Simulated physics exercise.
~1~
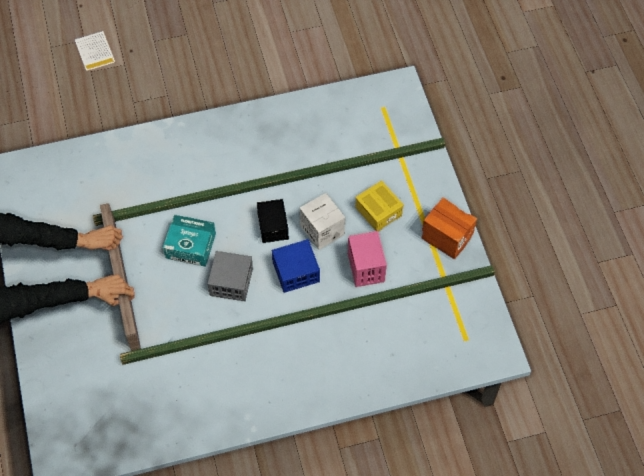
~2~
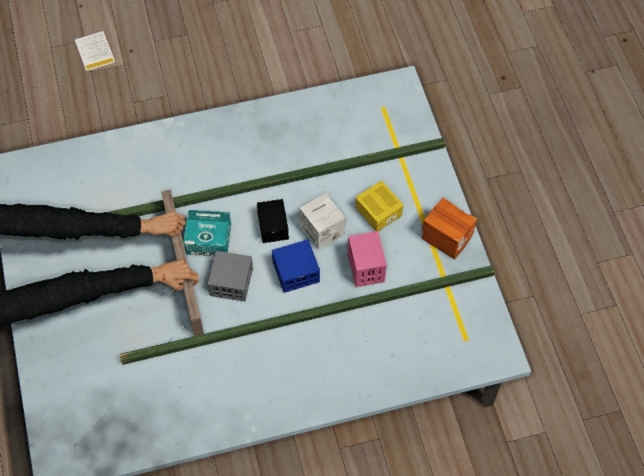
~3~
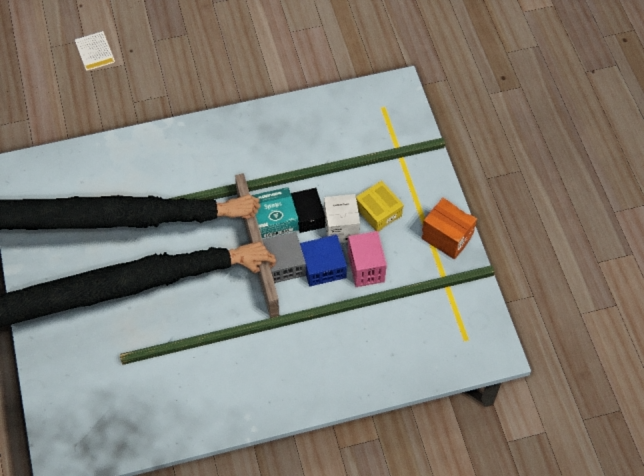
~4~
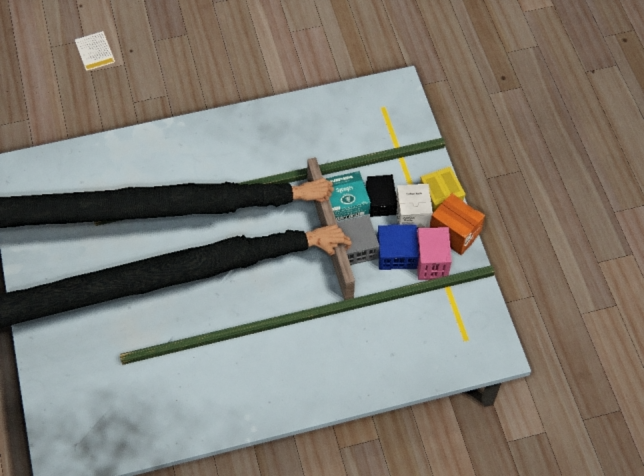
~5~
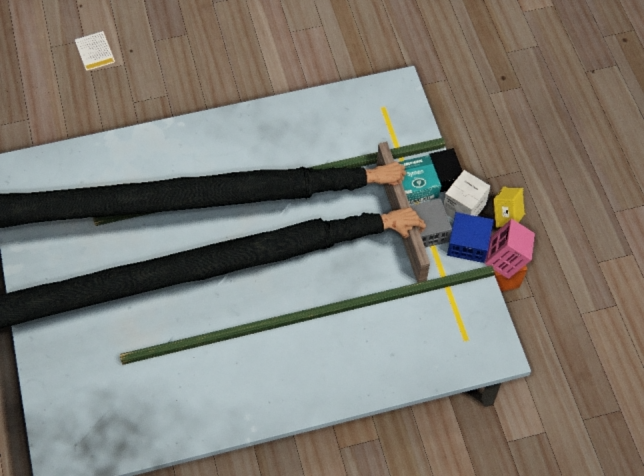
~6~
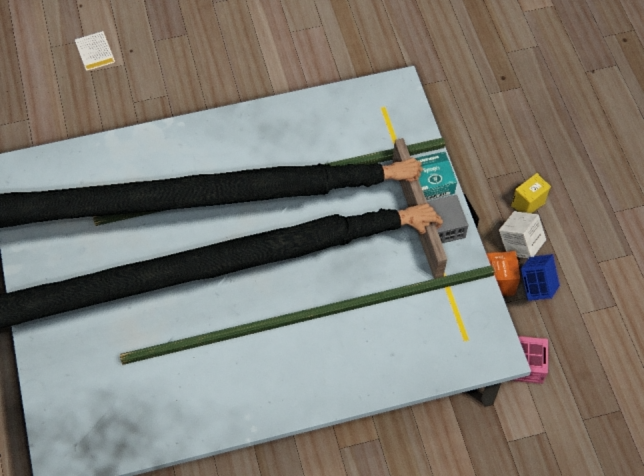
A plank pushed by two hands shoves boxes right, and most tumble off the table.
